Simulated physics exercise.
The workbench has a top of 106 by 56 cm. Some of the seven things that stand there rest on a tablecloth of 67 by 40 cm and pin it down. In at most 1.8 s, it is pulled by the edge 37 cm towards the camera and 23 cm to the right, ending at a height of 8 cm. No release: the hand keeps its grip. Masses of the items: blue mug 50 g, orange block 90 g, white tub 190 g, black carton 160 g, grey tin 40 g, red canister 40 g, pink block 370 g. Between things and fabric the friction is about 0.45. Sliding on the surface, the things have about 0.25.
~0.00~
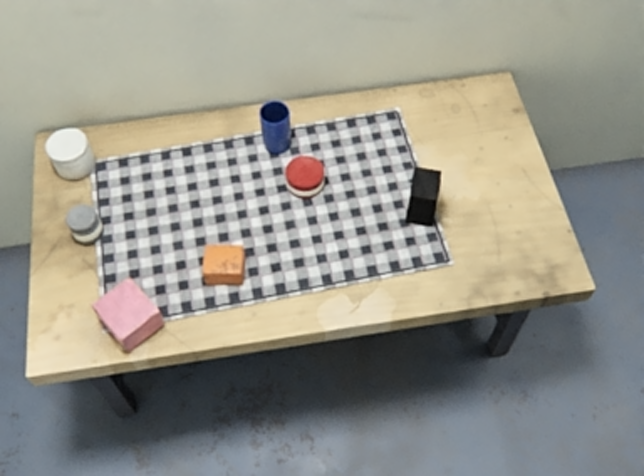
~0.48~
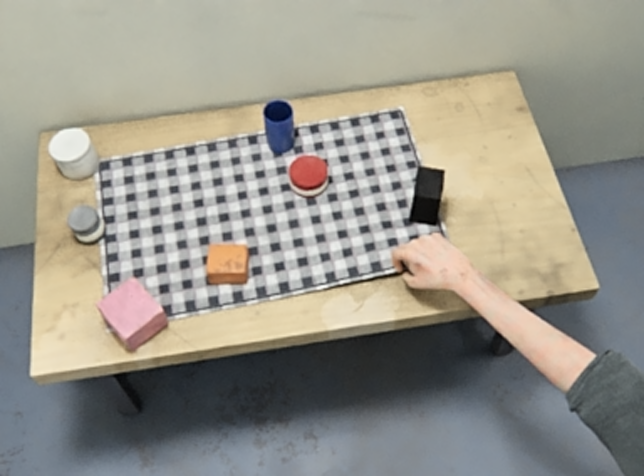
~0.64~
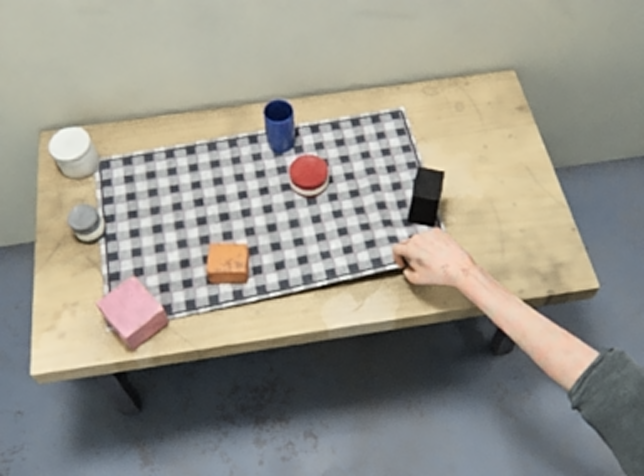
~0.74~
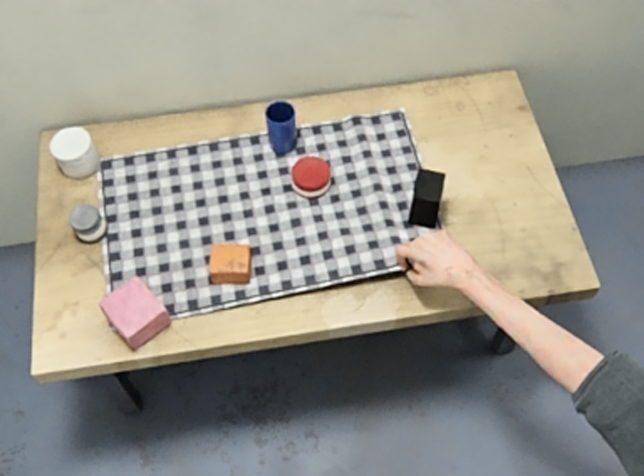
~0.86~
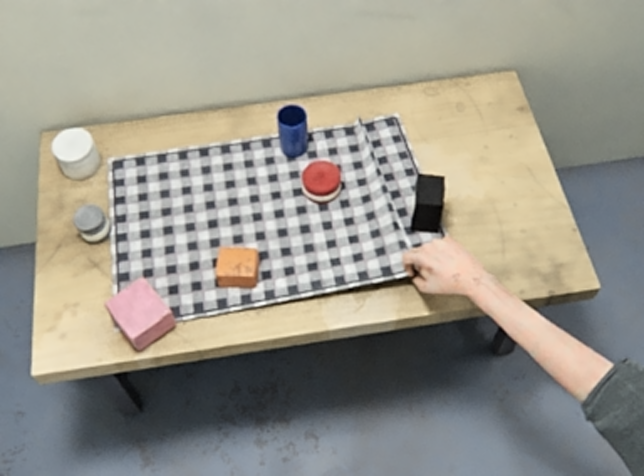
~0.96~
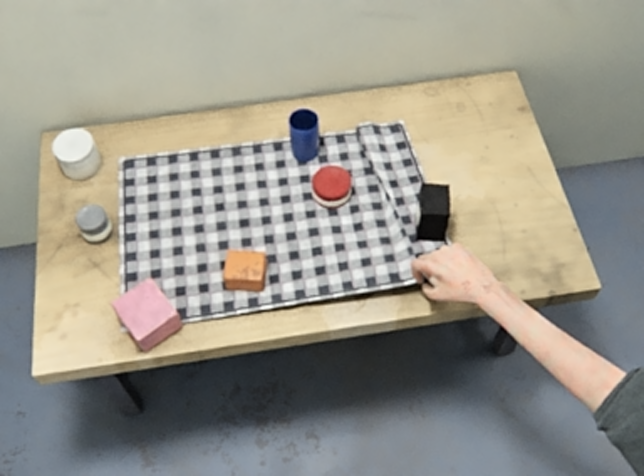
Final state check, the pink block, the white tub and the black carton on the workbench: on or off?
Final state: Pink block off, white tub on, black carton off.
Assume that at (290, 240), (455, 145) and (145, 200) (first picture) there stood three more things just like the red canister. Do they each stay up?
Log, listed order - lost / kept / lost.
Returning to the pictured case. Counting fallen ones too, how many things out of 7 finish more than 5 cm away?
After counting, the figure is 5.
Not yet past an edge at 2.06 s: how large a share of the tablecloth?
Near 40 in a hundred.
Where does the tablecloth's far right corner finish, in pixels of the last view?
Near (452, 274).
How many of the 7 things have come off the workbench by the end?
5.
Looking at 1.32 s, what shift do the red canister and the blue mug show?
The red canister is 15 cm out, the blue mug 20 cm.
After 1.3 s, 95 % of the tablecloth is still over the top; black carton 13 cm off its start, pink block 10 cm off its start, blue mug 19 cm off its start.
After 1.7 s, 75 % of the tablecloth is still over the top; black carton 29 cm off its start, pink block 20 cm off its start, blue mug 32 cm off its start.
After 2.1 s, 40 % of the tablecloth is still over the top; black carton over the edge, pink block over the edge, blue mug 44 cm off its start at (467, 225).
After 2.4 s, 25 % of the tablecloth is still over the top; black carton over the edge, pink block over the edge, blue mug 48 cm off its start.
After 4.0 s, 5 % of the tablecloth is still over the top; black carton over the edge, pink block over the edge, white tub 0 cm off its start at (73, 145), blue mug over the edge.
